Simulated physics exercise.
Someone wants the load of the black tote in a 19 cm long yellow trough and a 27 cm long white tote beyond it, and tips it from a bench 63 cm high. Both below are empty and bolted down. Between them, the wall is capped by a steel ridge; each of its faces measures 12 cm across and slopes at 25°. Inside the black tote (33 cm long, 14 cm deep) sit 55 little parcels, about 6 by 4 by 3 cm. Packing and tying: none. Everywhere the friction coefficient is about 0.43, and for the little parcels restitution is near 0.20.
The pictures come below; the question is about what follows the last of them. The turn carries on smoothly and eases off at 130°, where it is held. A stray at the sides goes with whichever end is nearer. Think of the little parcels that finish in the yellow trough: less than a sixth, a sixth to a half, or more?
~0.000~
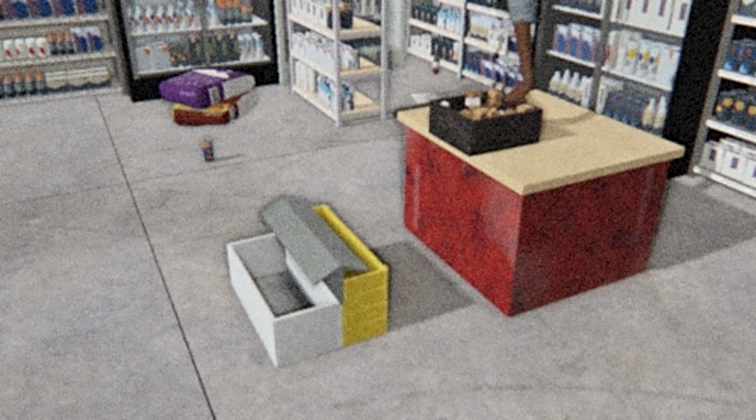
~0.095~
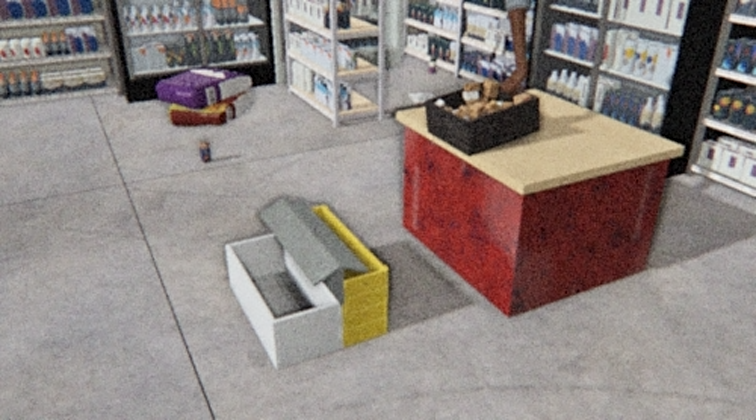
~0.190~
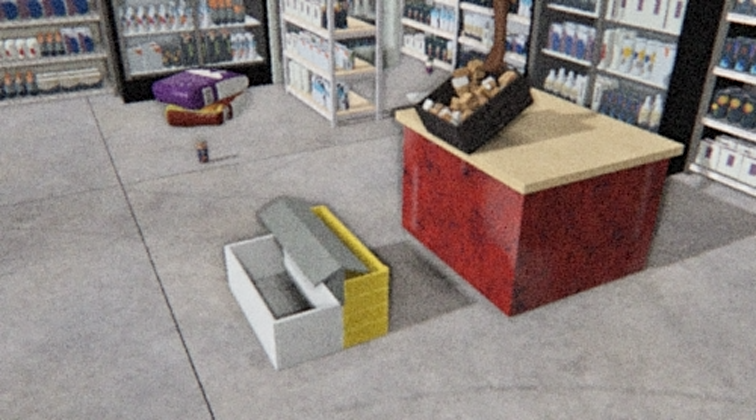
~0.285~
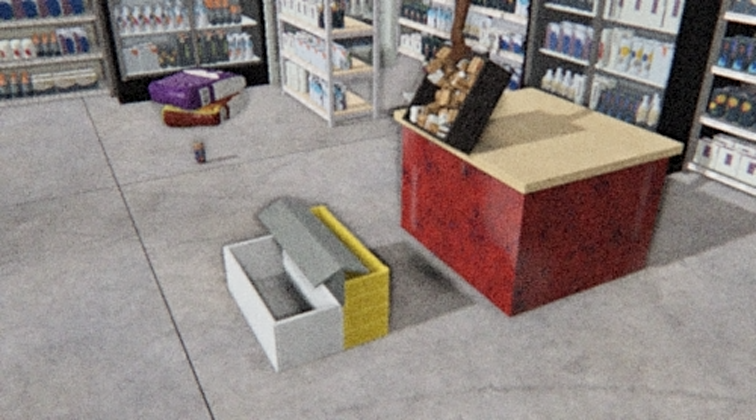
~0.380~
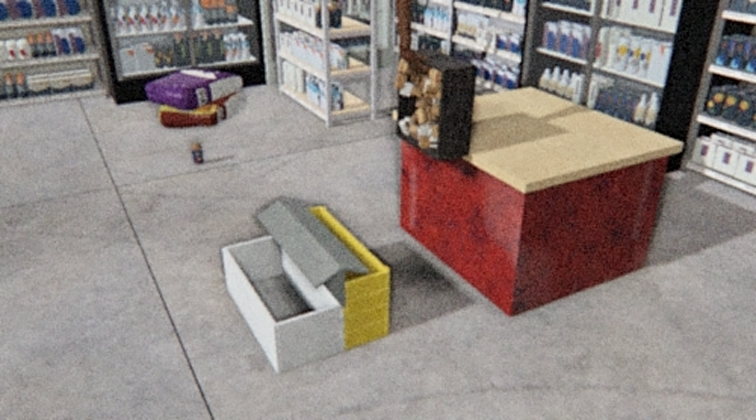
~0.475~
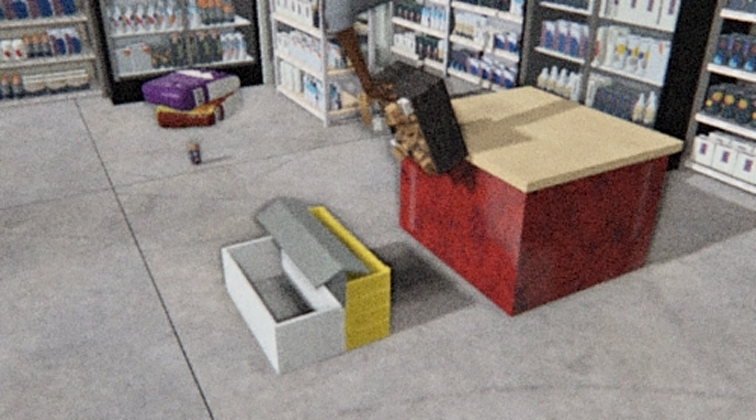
From a sixth to a half of the little parcels end in the yellow trough.
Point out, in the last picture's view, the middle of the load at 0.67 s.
Around (363, 217).
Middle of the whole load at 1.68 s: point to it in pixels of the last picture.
The centre sits near (361, 291).
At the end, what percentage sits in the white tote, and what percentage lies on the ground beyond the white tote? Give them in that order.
Around 0 % in the first place and around 5 % in the second.
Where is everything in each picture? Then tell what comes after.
In the first frame (we follow the rim corner now nearest the camera; the camera moves round a little), black tote at (474, 121); yellow trough at (344, 281); tilt 0°; nothing out yet.
The second frame shows black tote at (469, 121); tilt 8°.
The third frame shows black tote at (457, 126); tilt 30°.
The fourth frame shows black tote at (444, 139); tilt 59°.
The fifth frame shows black tote at (437, 158); tilt 88°.
The sixth frame shows black tote at (438, 173); yellow trough at (346, 284); tilt 114°; 5 out, the lowest parcel at (400, 153).
After 0.67 s, tilt 130°; 4 still in the black tote, 4 in the yellow trough, 1 on the ground short of the yellow trough and 46 in the air.
After 0.91 s, tilt 130°; 15 in the yellow trough, 28 on the ground short of the yellow trough and 12 in the air.
After 1.25 s, tilt 130°; 18 in the yellow trough, 1 in the white tote, 33 on the ground short of the yellow trough and 3 on the ground beyond the white tote.
Outcome (at 1.68 s), 18 in the yellow trough, 1 in the white tote, 33 on the ground short of the yellow trough and 3 on the ground beyond the white tote. Asked share, 18 of 55, 33 per cent.
